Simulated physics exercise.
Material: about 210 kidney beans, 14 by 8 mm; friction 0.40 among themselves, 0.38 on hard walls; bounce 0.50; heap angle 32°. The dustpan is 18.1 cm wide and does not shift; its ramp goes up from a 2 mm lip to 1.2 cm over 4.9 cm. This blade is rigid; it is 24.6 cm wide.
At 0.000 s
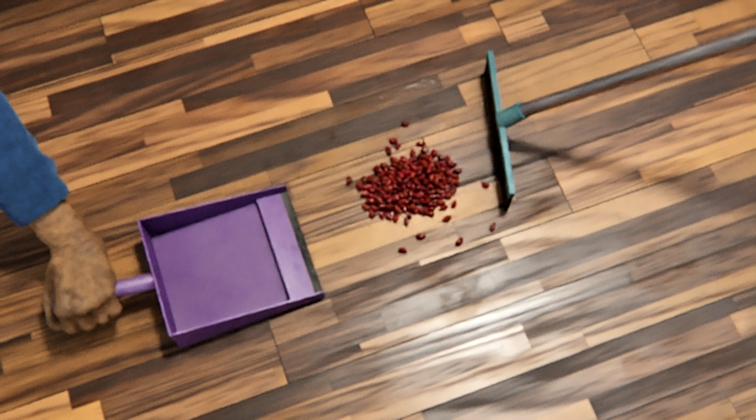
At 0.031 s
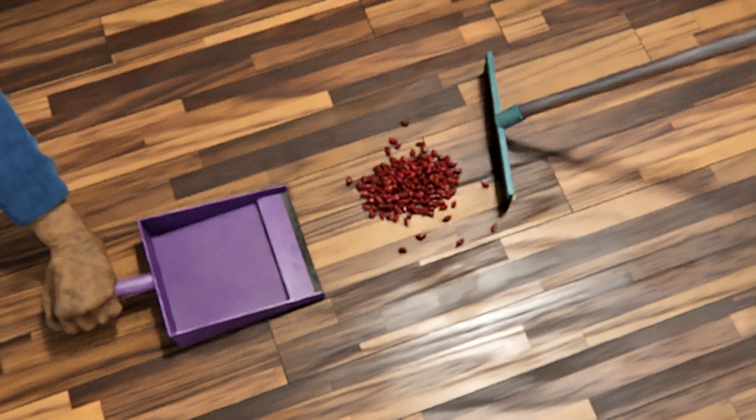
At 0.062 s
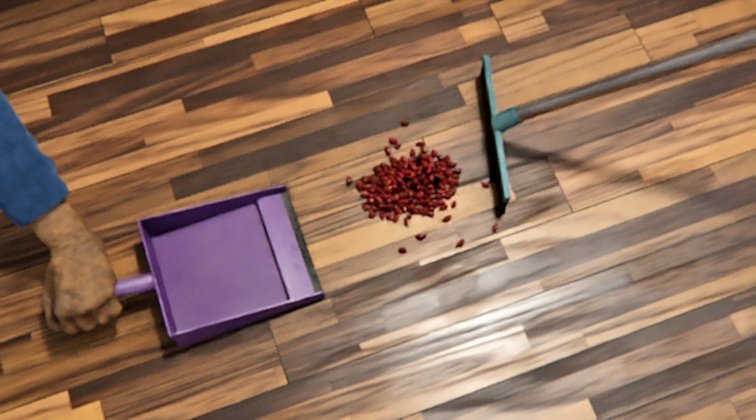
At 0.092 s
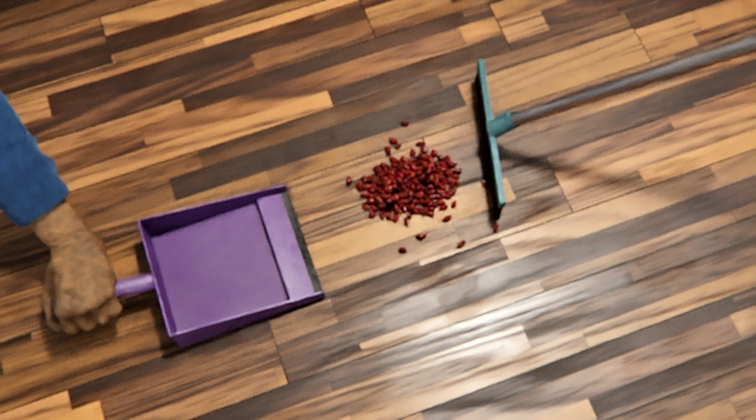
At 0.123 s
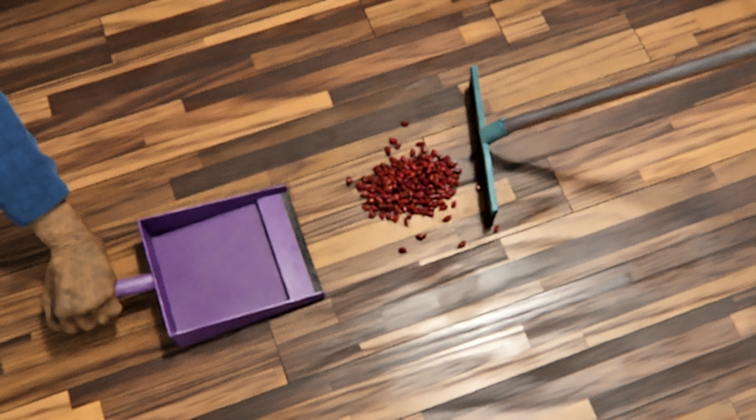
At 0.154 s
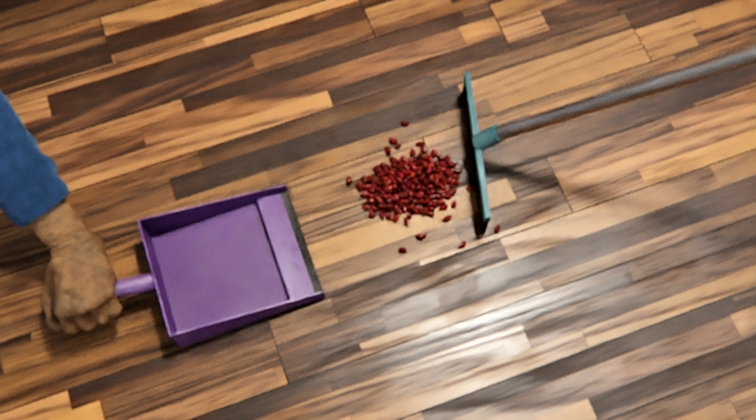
A hand holds a purple dustpan still while a teal blade slides left toward red beans.
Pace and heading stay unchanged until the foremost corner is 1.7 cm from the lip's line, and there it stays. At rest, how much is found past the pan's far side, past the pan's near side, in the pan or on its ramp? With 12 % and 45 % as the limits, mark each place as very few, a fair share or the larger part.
My call: Far side: A fair share; near side: Very few; pan: Very few.
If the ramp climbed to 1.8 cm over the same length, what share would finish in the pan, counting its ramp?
In that case roughly 0 percent.
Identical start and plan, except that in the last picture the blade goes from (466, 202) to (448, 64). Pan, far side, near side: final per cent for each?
Final per cent - pan 25, far 40, near 0.
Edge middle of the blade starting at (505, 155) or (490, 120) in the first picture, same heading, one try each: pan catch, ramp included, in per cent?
Roughly 0 % and 5 %.
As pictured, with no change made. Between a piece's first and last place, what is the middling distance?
It comes to some 14 cm.
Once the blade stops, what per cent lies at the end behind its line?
My guess is close to 20 per cent.
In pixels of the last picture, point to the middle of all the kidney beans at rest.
(325, 216) or so.
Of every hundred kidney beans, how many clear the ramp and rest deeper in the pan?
Estimate: About 0 %.
Then, at 0.41 s, middle of the blade 17 cm from the lip; 0 % over the lip, far side 10 %, near side 0 %.
Then, at 0.58 s, middle of the blade 9 cm from the lip; 0 % over the lip, far side 15 %, near side 0 %.
After 0.87 s, middle of the blade 5 cm from the lip; 0 % over the lip, far side 20 %, near side 5 %.
In the end, at 1.8 s, far side 20 %, near side 5 %, pan 0 %, in front of the lip or behind the blade 75 %.
